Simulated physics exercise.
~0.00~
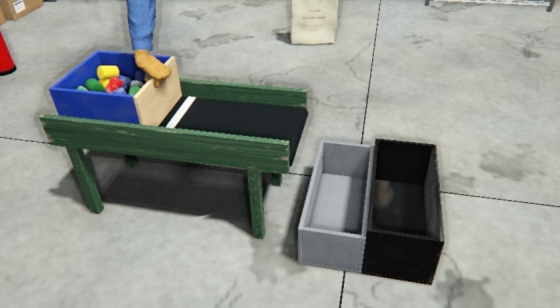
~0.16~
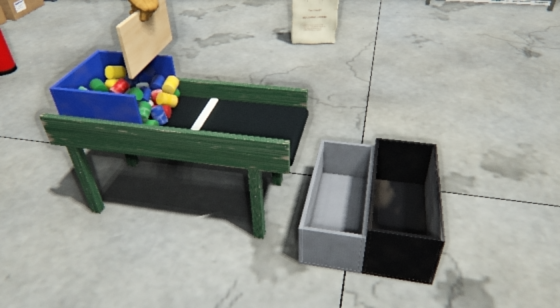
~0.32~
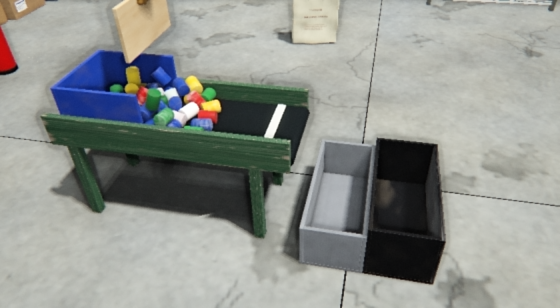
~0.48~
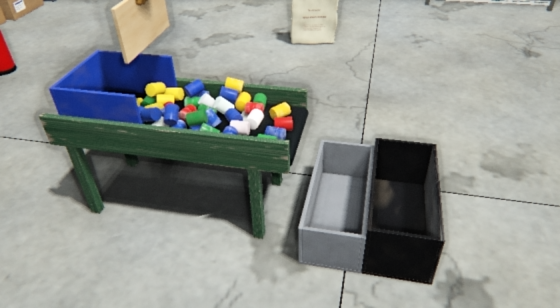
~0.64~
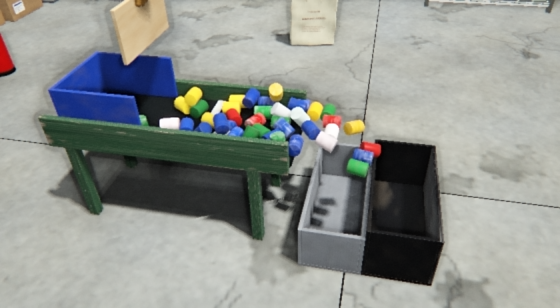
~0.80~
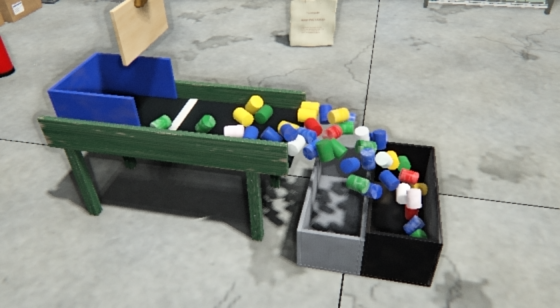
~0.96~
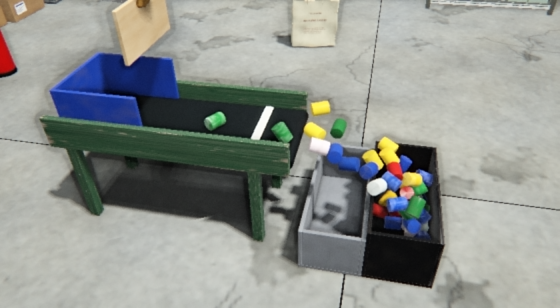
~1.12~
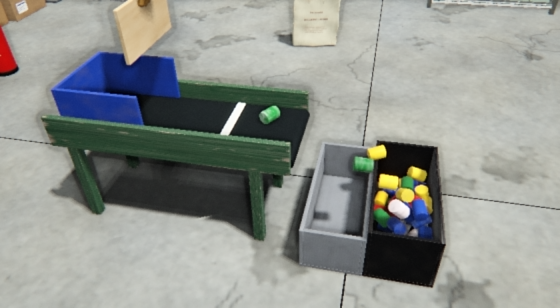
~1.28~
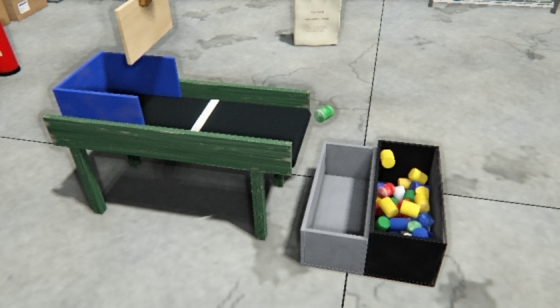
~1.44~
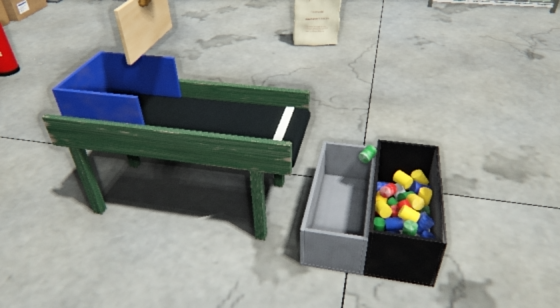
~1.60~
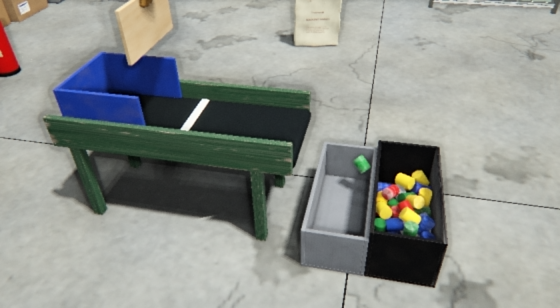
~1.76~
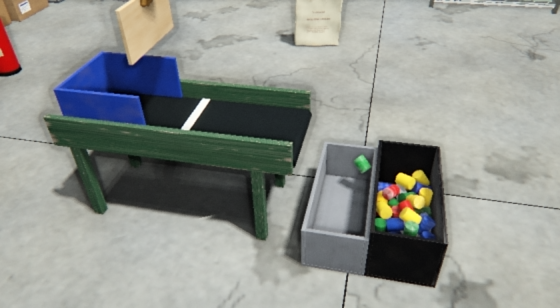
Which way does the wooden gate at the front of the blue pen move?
The wooden gate moves up, which opens the pen and lets the colorful jars out onto the belt.
